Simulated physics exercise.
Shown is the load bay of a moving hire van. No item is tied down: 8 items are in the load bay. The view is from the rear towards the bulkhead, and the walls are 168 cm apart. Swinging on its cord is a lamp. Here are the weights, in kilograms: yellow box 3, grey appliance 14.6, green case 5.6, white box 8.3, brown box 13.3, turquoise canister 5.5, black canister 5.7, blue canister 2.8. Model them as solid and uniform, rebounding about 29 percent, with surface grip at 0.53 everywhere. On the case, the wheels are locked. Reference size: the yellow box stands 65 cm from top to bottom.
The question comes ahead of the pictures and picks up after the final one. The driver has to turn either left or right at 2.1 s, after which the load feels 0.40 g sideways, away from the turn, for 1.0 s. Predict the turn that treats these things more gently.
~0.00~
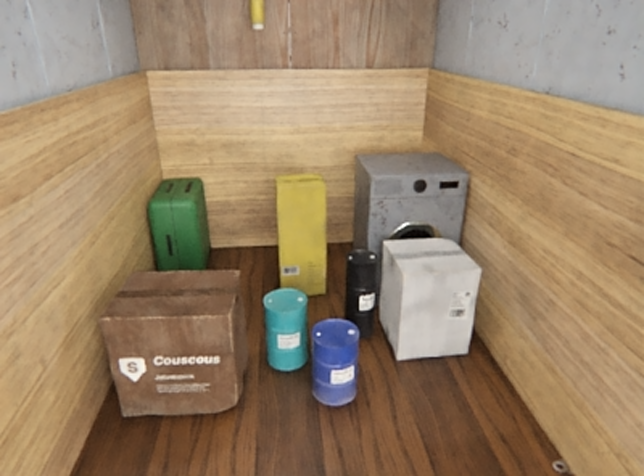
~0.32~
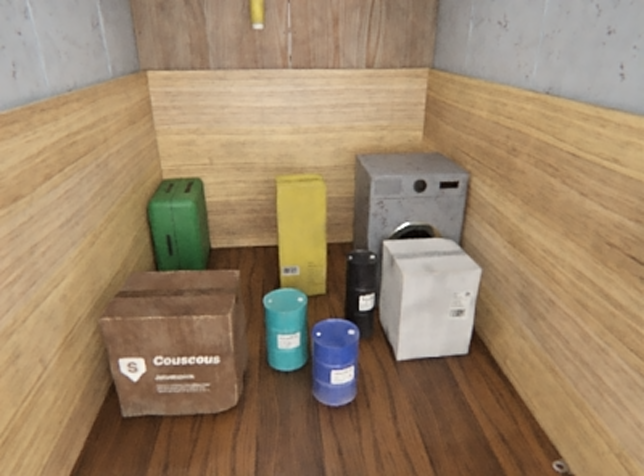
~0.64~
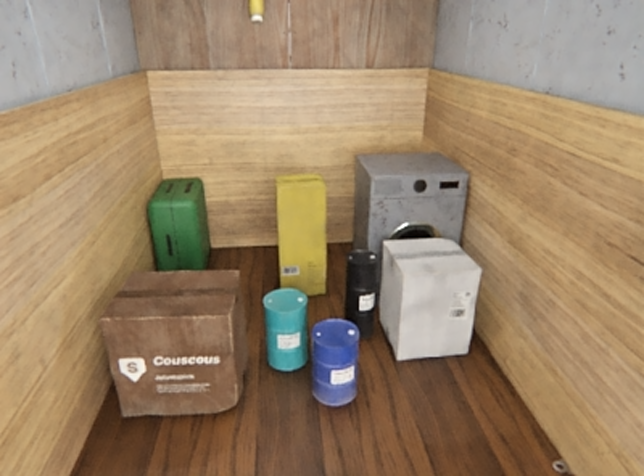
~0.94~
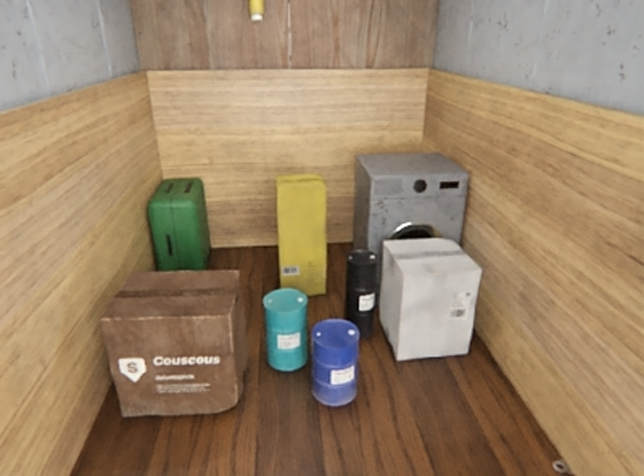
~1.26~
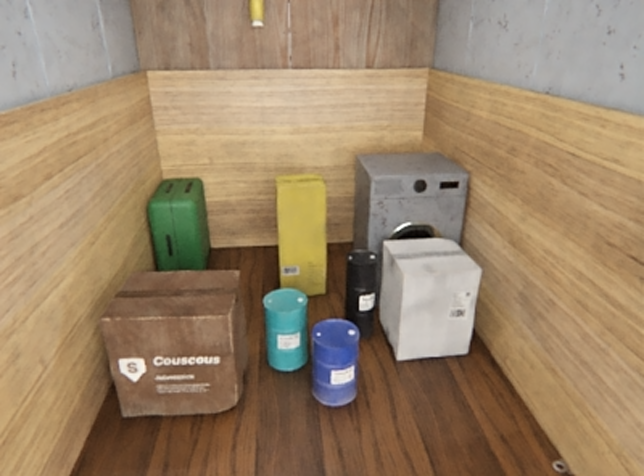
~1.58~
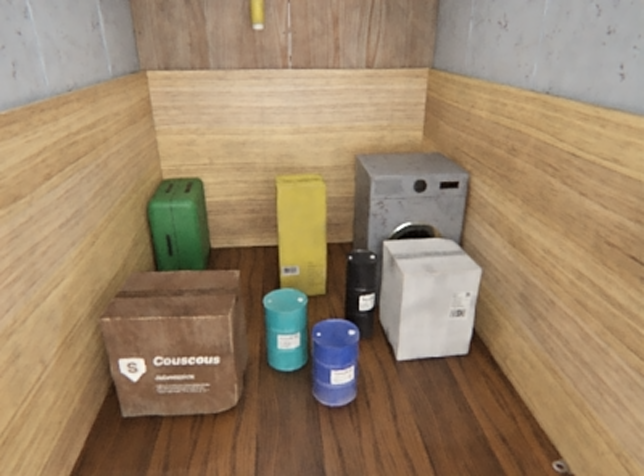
The turn to the left.
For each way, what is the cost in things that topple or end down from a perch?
A left turn gives 0, a right turn gives 1.
Turning left. By 2.58 s, push 0.40 g right; black canister tilted 4°.
By 3.48 s, steady run.
By 3.78 s, grey appliance resting near (404, 228).
When it is over (4.4 s), all 8 within 15 cm of the start. End places, in pixels of the last picture, yellow box near (301, 236), grey appliance near (404, 228).
Turning right instead, black canister tipped over or down from a perch, 1 of 8 in all.
